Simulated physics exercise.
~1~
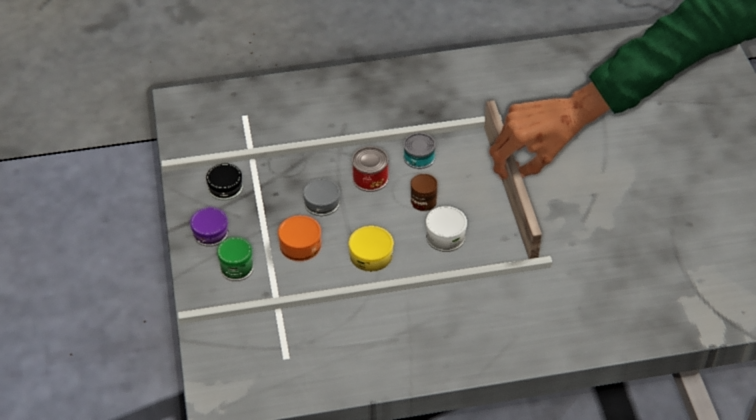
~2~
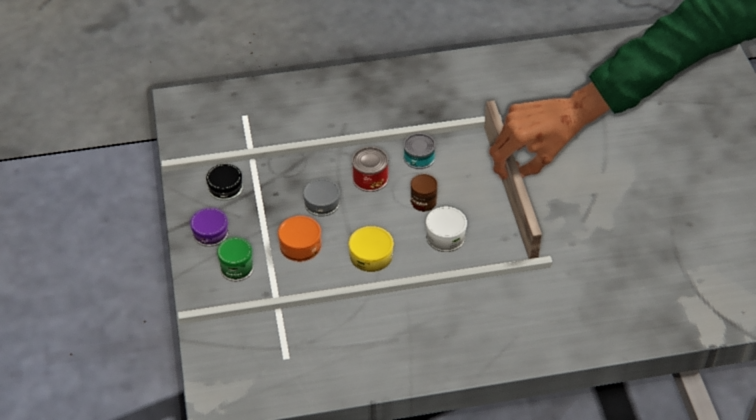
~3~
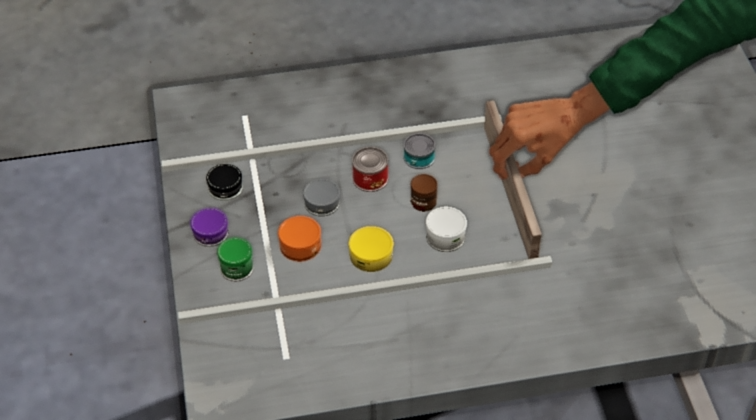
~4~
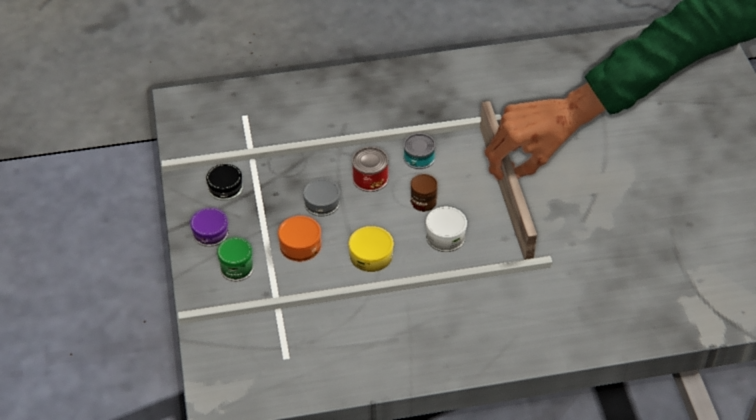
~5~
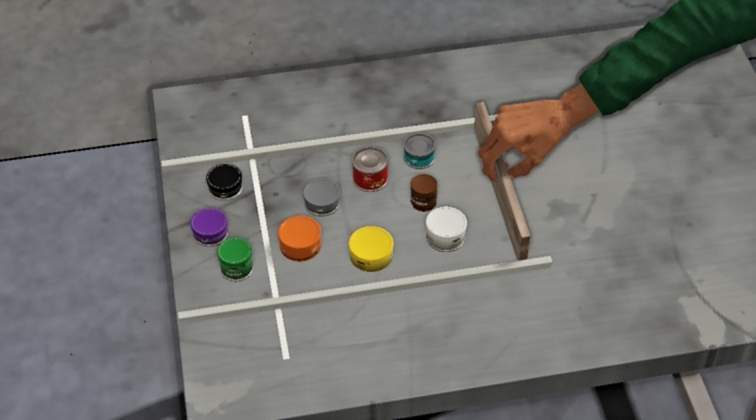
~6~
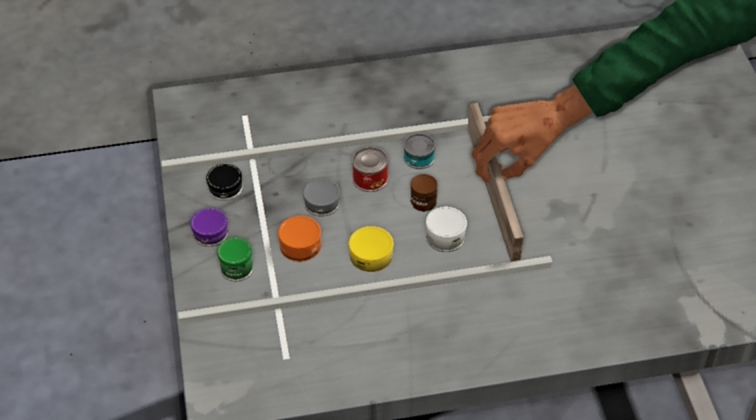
On a grey tabletop, small colourful pots and tins sit between two pale strips, with a white line crossing near the left end. A hand in a green sleeve holds a wooden board upright at the right, still at first, then slides it slightly left while the containers stay put.
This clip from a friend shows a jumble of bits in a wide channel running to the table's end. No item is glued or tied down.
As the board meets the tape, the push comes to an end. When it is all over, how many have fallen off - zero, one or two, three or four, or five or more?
Well, what drops off the end works out to none of them.
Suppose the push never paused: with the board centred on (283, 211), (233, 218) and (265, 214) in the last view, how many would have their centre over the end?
0, 1 and 0.
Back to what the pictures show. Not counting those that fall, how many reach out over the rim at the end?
Things overhanging at the end: 1.
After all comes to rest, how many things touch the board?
4 of them.
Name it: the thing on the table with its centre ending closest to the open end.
That'd be the purple pot, foremost of the lot.
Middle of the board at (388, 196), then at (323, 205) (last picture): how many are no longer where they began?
The counts are 5 and 7.
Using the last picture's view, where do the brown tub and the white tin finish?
Positions - first (250, 218), then (249, 252).
Soon after, none off yet; purple pot at rest near (210, 227); green tin at rest near (236, 260); black tin at rest near (225, 182).
At rest, the number that fall off is zero.
